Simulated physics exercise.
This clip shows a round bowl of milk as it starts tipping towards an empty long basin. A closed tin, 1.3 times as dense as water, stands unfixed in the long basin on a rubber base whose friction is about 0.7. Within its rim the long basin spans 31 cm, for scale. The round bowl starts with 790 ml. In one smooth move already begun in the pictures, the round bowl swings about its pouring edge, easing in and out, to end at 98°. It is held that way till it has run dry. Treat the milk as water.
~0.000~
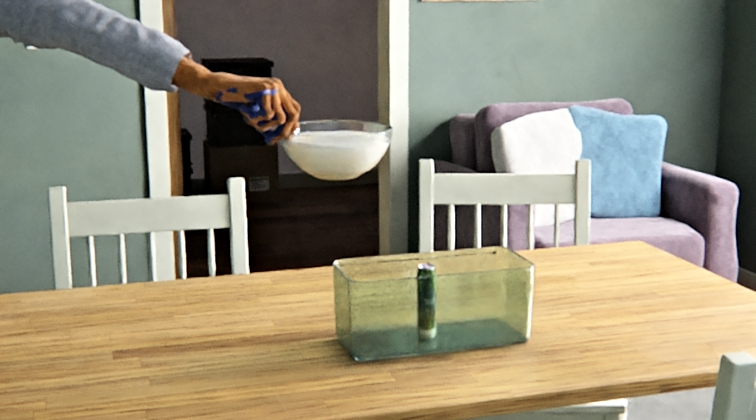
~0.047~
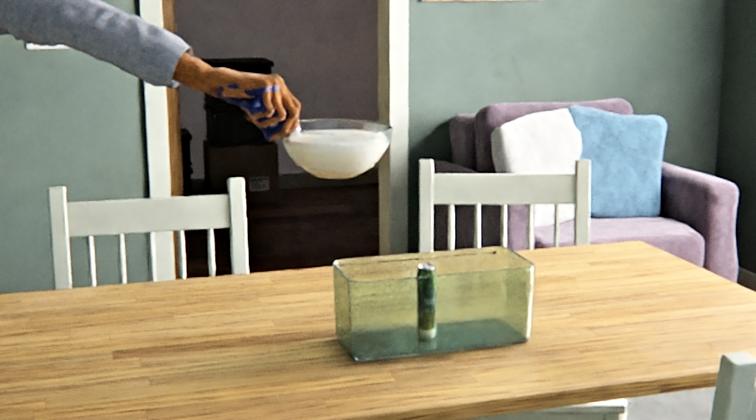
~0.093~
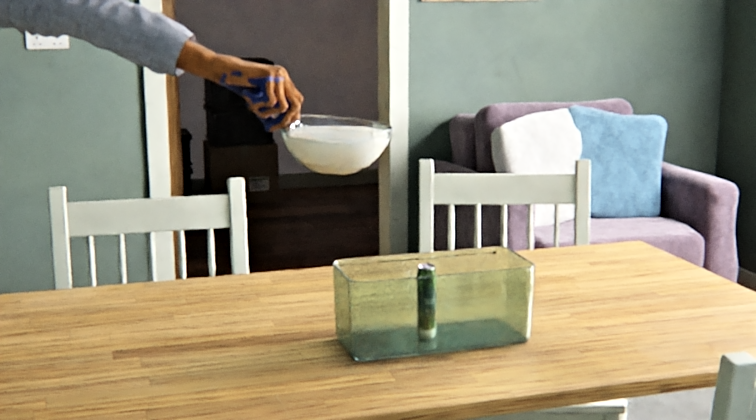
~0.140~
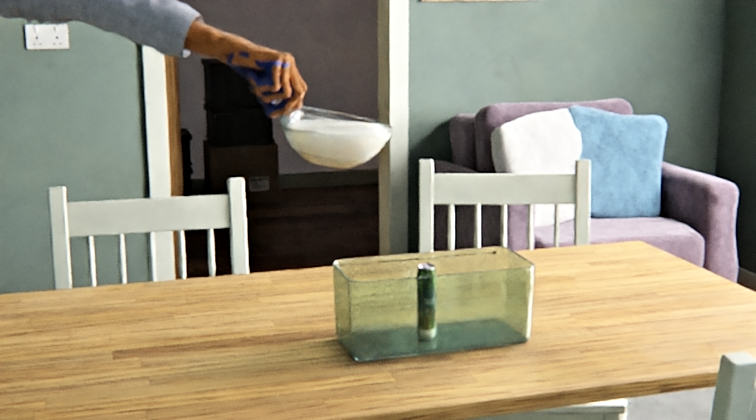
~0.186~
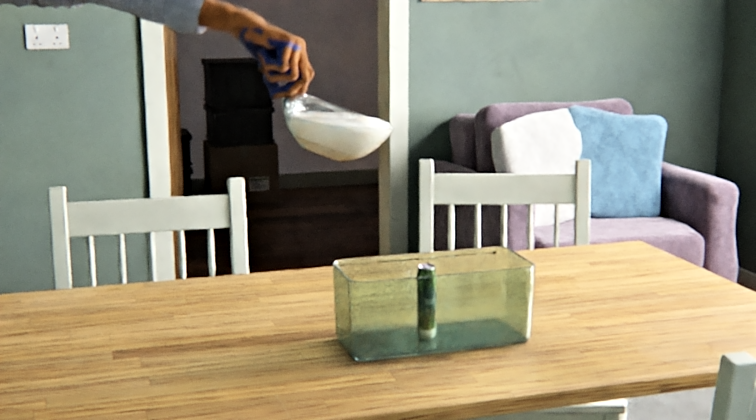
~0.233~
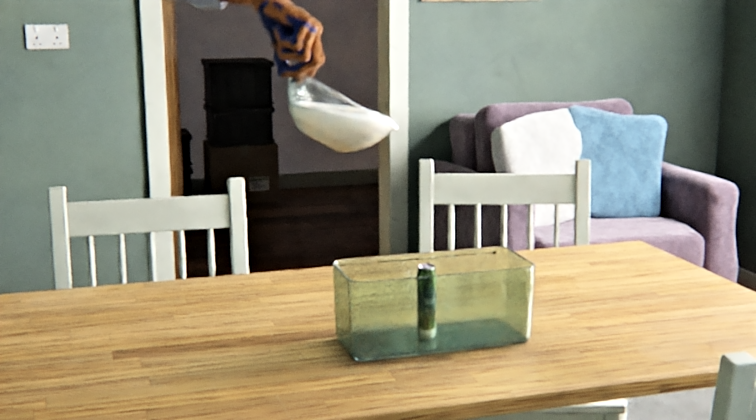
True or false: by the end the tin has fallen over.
True.
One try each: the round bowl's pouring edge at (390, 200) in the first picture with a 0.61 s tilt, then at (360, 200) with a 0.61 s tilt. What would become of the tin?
In the first try it remains standing; in the second it remains standing.
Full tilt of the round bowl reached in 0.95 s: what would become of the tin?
Outcome - the tin remains standing.
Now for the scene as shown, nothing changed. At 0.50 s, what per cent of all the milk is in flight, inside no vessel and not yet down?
My guess is roughly 74 %.
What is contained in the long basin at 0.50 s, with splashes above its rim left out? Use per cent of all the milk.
Estimate - around 4 in a hundred parts.
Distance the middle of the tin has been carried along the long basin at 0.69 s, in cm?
Centre to centre, close to 0 cm.
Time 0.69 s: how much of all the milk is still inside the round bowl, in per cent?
Share remaining: Approx. 0 %.
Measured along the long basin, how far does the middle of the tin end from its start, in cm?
It finishes around 7.5 cm from where it began.
Then, 0.50 s in, the tilt is 90° and 22 per cent is still to pour; the tin stands where it began.
Then, 0.69 s in, the tilt is 98° and 0 per cent is still to pour; the tin stands where it began.
Then, 0.89 s in, the tilt is 98° and 0 per cent is still to pour; the tin leans 14°.
Then, 1.11 s in, the tilt is 98° and 0 per cent is still to pour; the tin lies on its side.
Finally, the tin lies on its side.
